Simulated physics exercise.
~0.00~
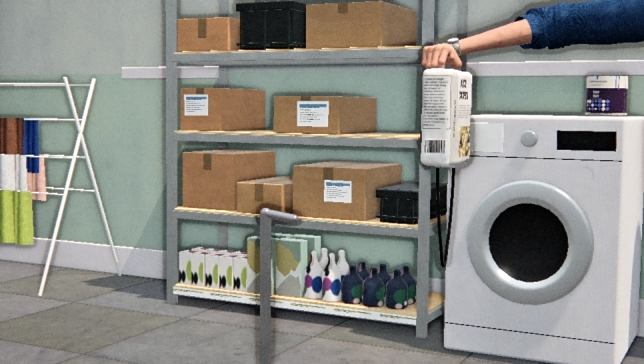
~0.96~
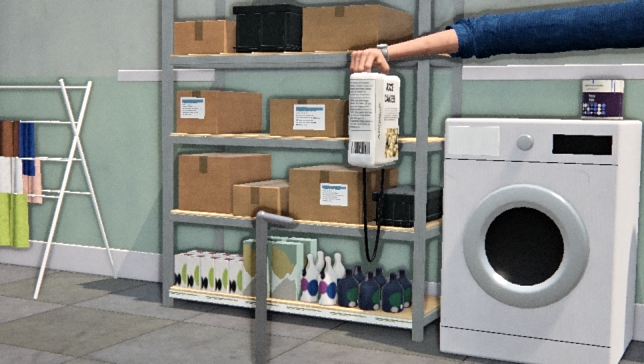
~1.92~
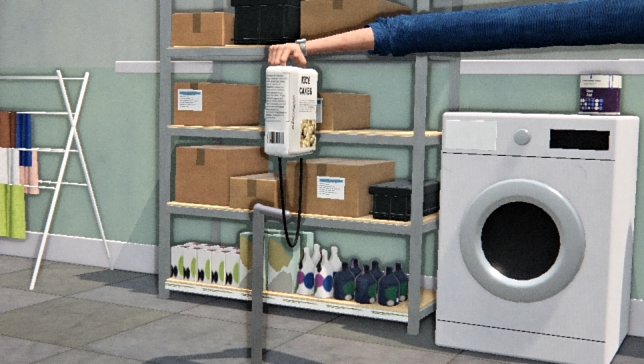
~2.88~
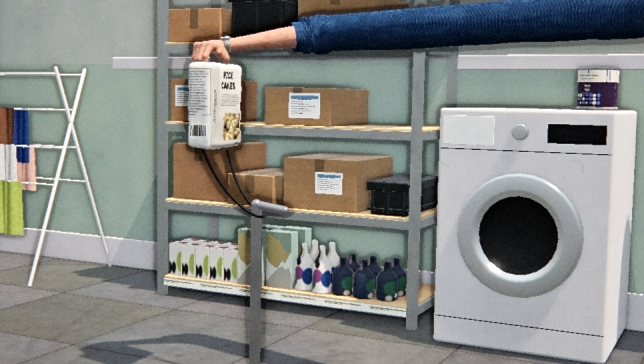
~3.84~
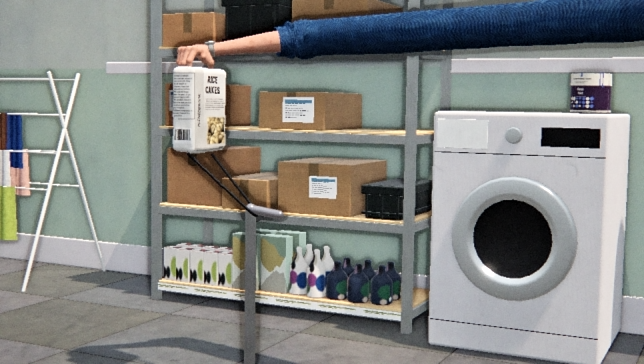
A laundry room with pale green walls and grey floor tiles is seen from the front, with the view swaying slightly. A white drying rack stands at left, metal shelves with brown boxes and bottles fill the middle, and a white washing machine sits at right. A blue-sleeved arm reaches in from the right, carrying a white sack with a dark trailing loop leftward toward a grey hooked post. The sack passes the post, but the loop catches on its hook. The loop pulls tight, and the hand stops with the snagged sack tilted just beyond the post.
